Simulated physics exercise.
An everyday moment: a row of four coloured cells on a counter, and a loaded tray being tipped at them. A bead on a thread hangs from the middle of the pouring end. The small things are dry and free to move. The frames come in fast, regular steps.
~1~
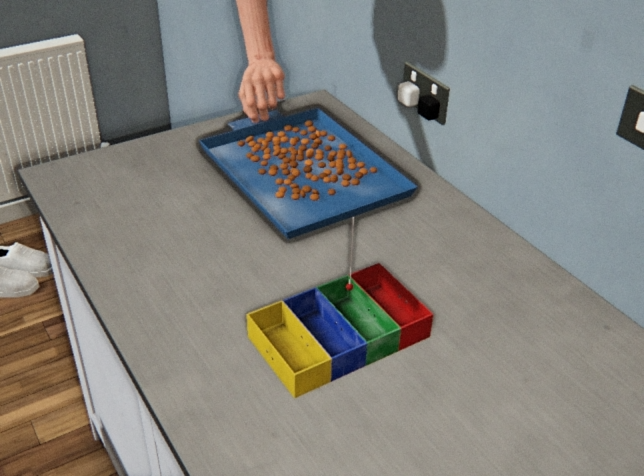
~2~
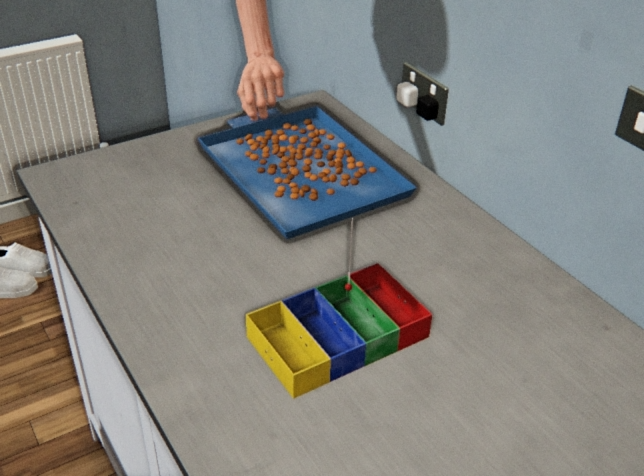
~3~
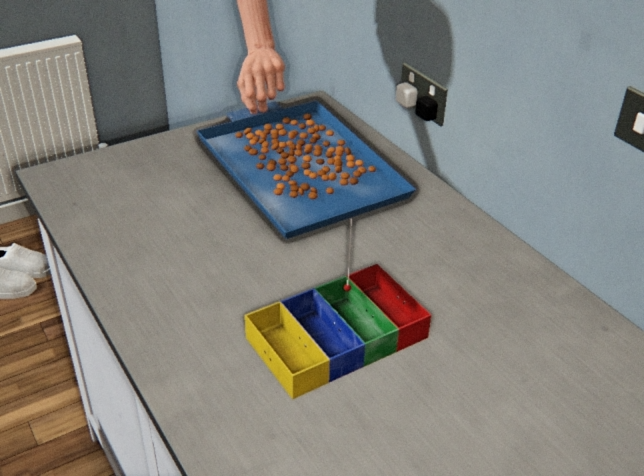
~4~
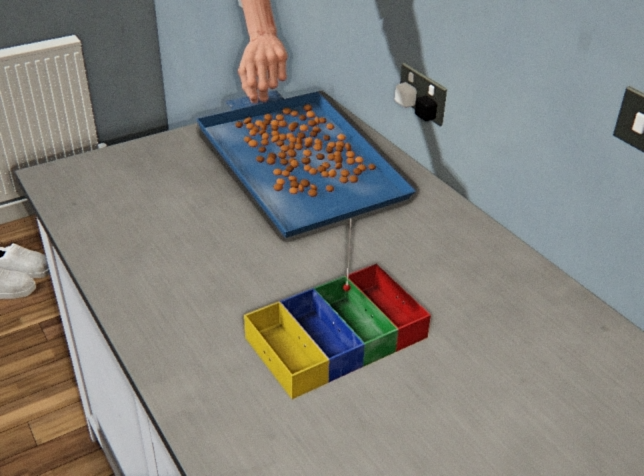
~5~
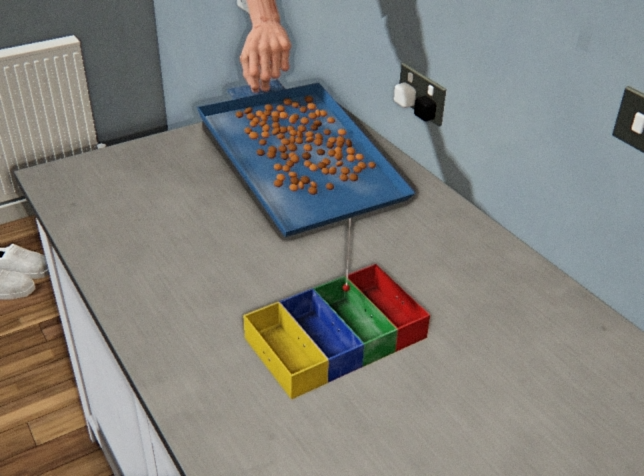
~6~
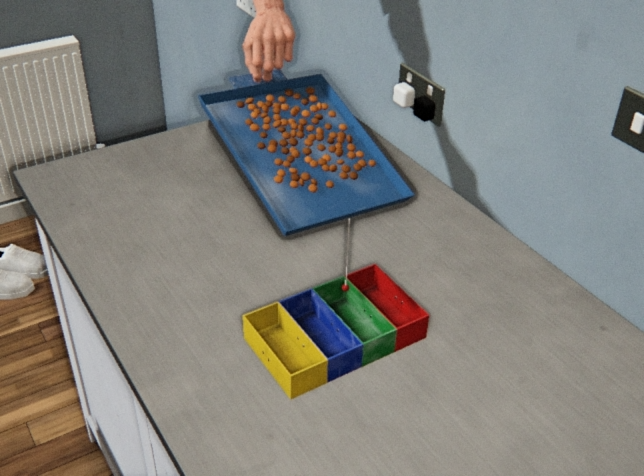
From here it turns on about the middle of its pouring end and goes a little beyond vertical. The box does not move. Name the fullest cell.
Most goes to the red cell.
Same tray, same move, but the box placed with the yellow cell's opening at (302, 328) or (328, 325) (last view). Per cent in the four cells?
In turn 80 and 100 in a hundred.
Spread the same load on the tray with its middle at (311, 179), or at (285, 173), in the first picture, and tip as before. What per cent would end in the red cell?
In turn 30 and 30 in a hundred.
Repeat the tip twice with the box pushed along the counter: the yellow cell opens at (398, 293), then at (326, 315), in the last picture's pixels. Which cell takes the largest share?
At the first place the cell in yellow, at the second the green cell.
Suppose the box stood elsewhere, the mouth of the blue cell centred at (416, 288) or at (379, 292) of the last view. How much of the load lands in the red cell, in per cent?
About 0 and 0 per cent.
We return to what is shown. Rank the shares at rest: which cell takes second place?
The runner-up: The cell in green.
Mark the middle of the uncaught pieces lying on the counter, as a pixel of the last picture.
Close to (447, 312).
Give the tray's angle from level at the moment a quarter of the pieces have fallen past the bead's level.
At some 75 degrees.
Soon, tray tipped steeply; nearly all on the tray; a small part falling or outside the box.
A while on, tray tipped right over; about a quarter on the tray; about a quarter in the red cell; a small part in the green cell; about a third falling or outside the box.
Towards the end, tray tipped past a quarter turn; about a third in the red cell; about a quarter in the green cell; about half falling or outside the box.
Finally, tray tipped past a quarter turn; about a third in the red cell; about a quarter in the green cell; none in the yellow cell; none in the blue cell; about half outside the box.
